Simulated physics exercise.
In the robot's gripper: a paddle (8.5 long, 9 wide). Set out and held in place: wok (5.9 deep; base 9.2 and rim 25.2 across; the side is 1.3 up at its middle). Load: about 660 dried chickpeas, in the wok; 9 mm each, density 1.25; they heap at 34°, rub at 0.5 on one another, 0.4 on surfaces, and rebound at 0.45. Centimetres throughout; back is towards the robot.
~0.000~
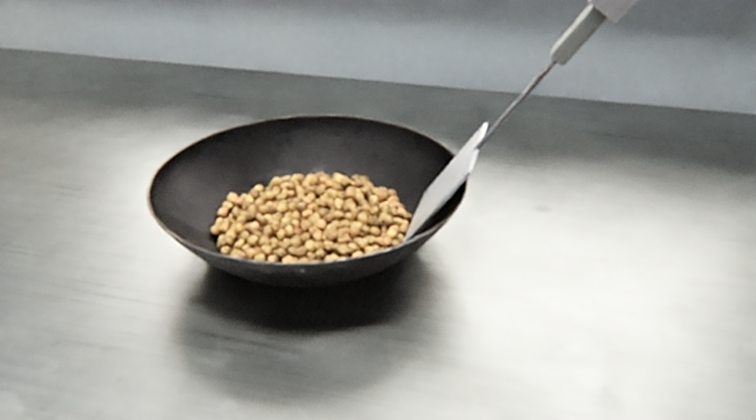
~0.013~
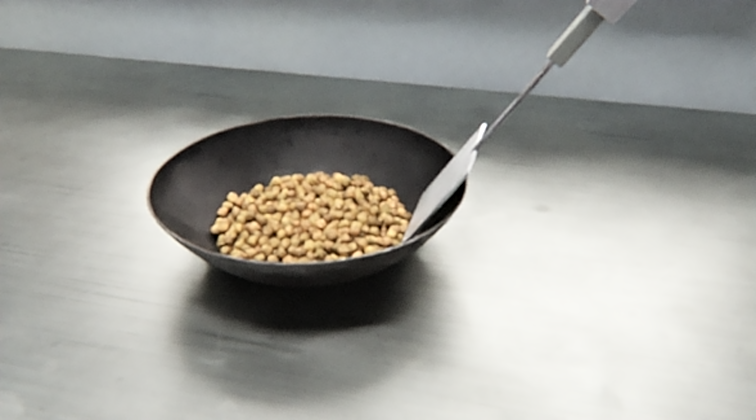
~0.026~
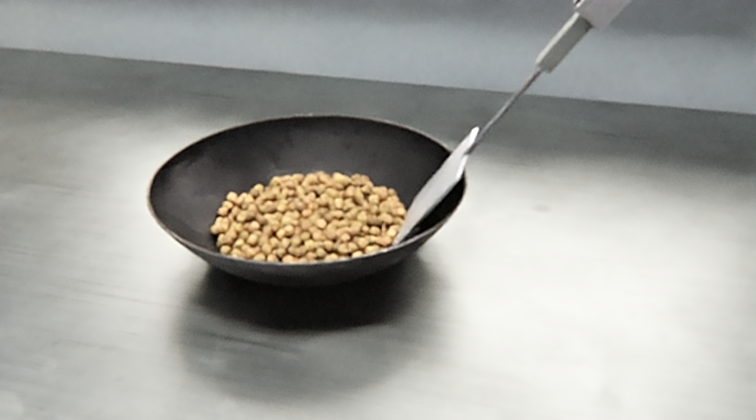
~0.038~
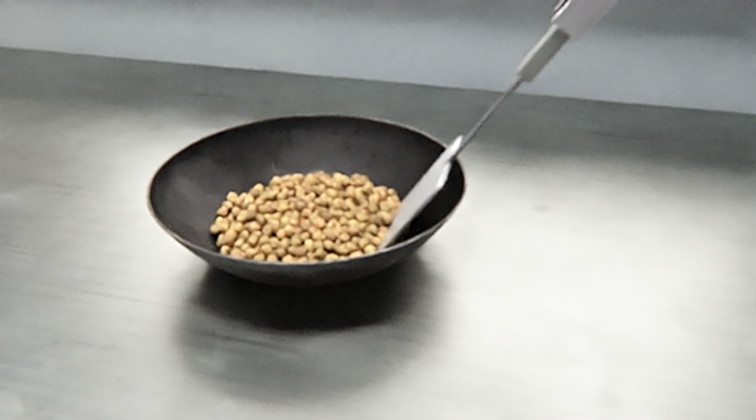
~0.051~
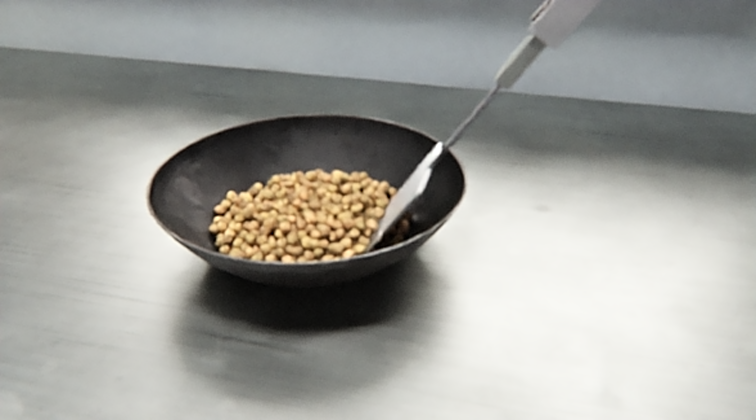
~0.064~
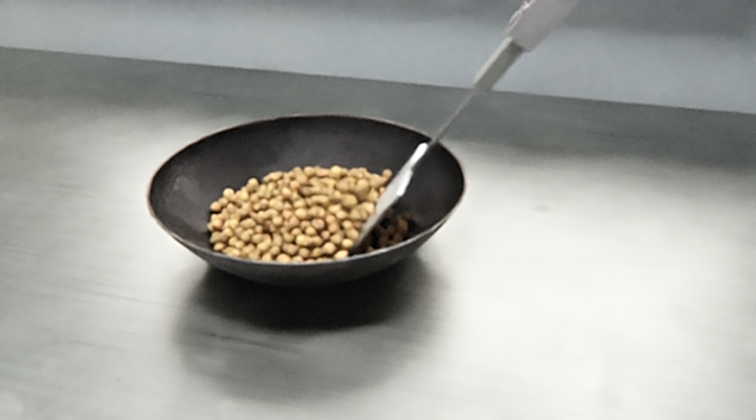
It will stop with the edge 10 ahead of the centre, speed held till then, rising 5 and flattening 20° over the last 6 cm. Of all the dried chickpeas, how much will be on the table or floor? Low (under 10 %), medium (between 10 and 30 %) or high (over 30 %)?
On the table or floor the share is high, over 30 %.
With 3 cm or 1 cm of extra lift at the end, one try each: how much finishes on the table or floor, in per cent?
Some 40 and 45 per cent.
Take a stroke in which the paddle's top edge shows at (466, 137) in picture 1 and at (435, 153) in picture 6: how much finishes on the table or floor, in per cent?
Some 20 per cent.
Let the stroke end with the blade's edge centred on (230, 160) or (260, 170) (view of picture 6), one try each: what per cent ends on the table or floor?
About 25 and 10 per cent.
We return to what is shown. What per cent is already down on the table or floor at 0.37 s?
Roughly 10 per cent.
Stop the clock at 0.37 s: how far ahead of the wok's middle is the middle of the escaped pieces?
Some 28 cm.
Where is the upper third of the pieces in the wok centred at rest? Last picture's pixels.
At about (242, 199).
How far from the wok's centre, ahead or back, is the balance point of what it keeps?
Some 3.0 cm ahead.
By 0.11 s, sloping 56°, highest piece 11 above the table; 665 in the wok.
By 0.15 s, sloping 51°, highest piece 14 above the table; 663 in the wok, 2 on the blade or in flight.
By 0.37 s, sloping 36°, highest piece 30 above the table; 409 in the wok, 61 on the table or floor, 195 on the blade or in flight.
By 1.42 s, sloping 36°, highest piece 5 above the table; 409 in the wok, 256 on the table or floor.
Final count, 409 in the wok, 256 on the table or floor. That is 38 % on the table or floor.
